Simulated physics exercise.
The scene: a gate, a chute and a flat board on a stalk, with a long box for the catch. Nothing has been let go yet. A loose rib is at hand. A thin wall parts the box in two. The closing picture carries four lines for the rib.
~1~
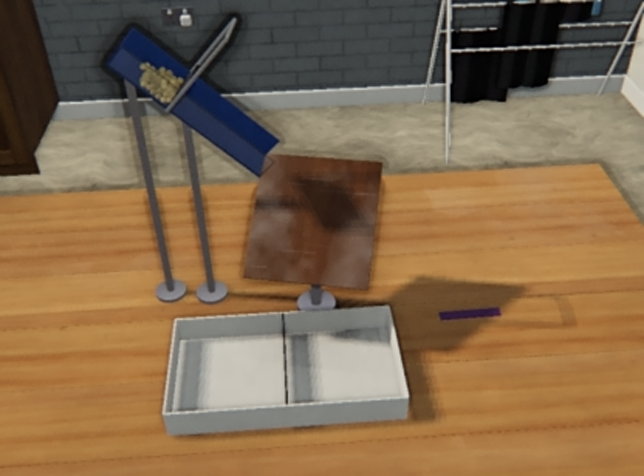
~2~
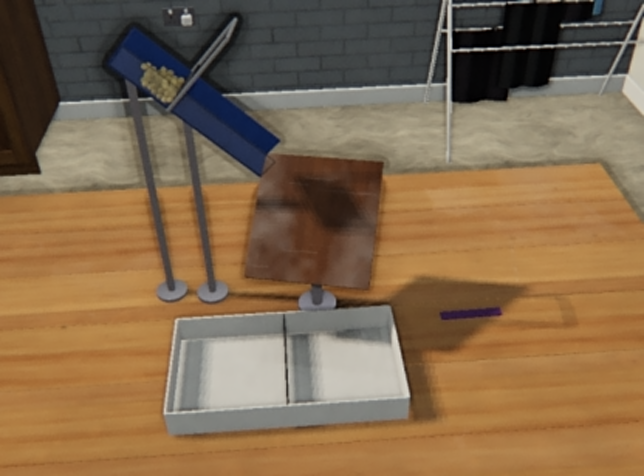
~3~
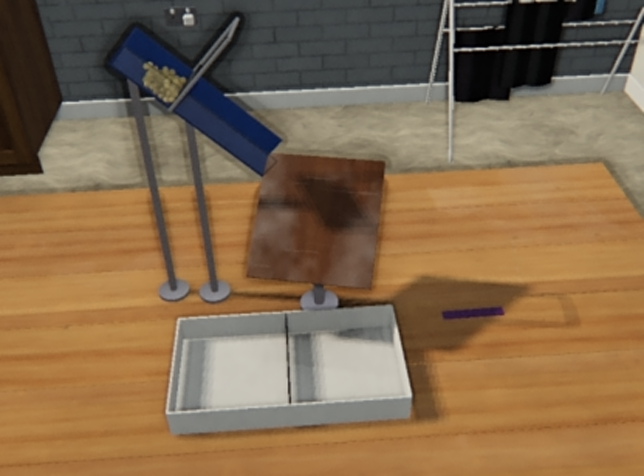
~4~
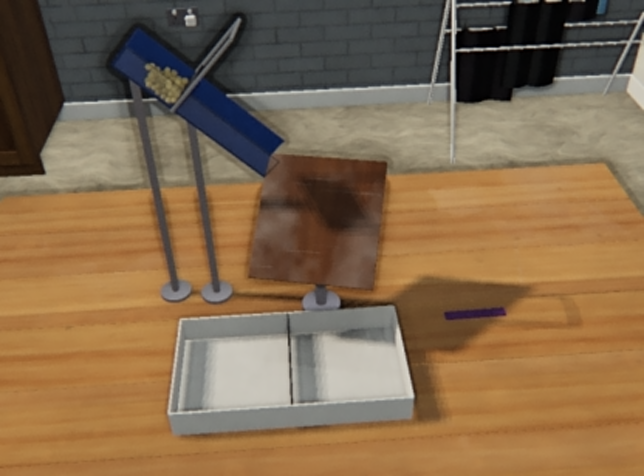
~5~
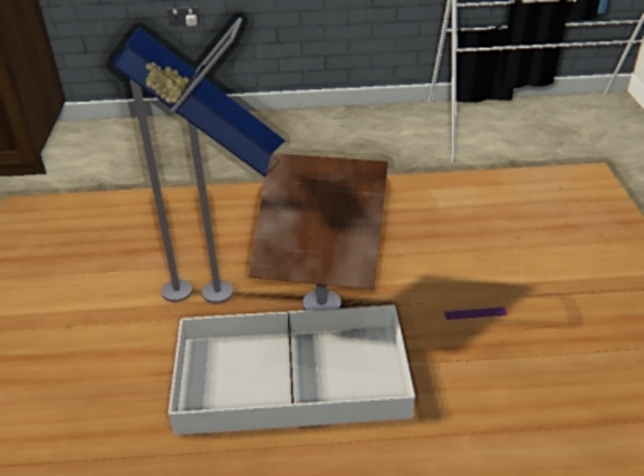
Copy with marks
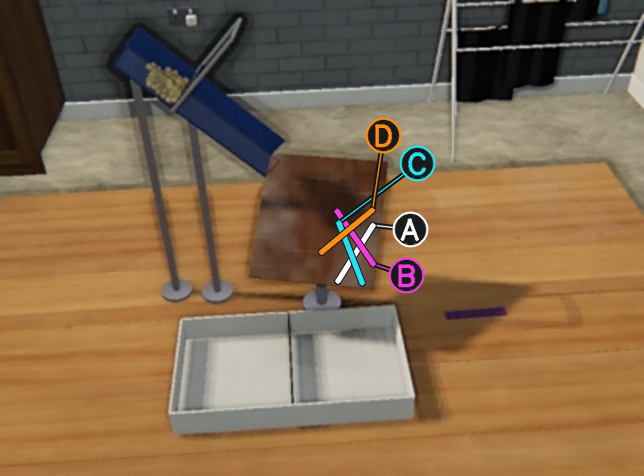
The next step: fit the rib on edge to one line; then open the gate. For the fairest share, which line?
Best: D.
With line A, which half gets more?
Right.
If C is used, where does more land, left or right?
Right.
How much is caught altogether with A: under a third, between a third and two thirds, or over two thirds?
Over two thirds.
On the marked copy, line A from (373, 225) to (337, 281); line B from (336, 211) to (373, 264); line C from (338, 222) to (362, 283); line D from (372, 210) to (321, 252).
With A, of what is caught, a small part in the left half, nearly all in the right.
With B, of what is caught, a stray few in the left half, nearly all in the right.
With C, of what is caught, a stray few in the left half, nearly all in the right.
With D, of what is caught, about two thirds in the left half, about a third in the right.
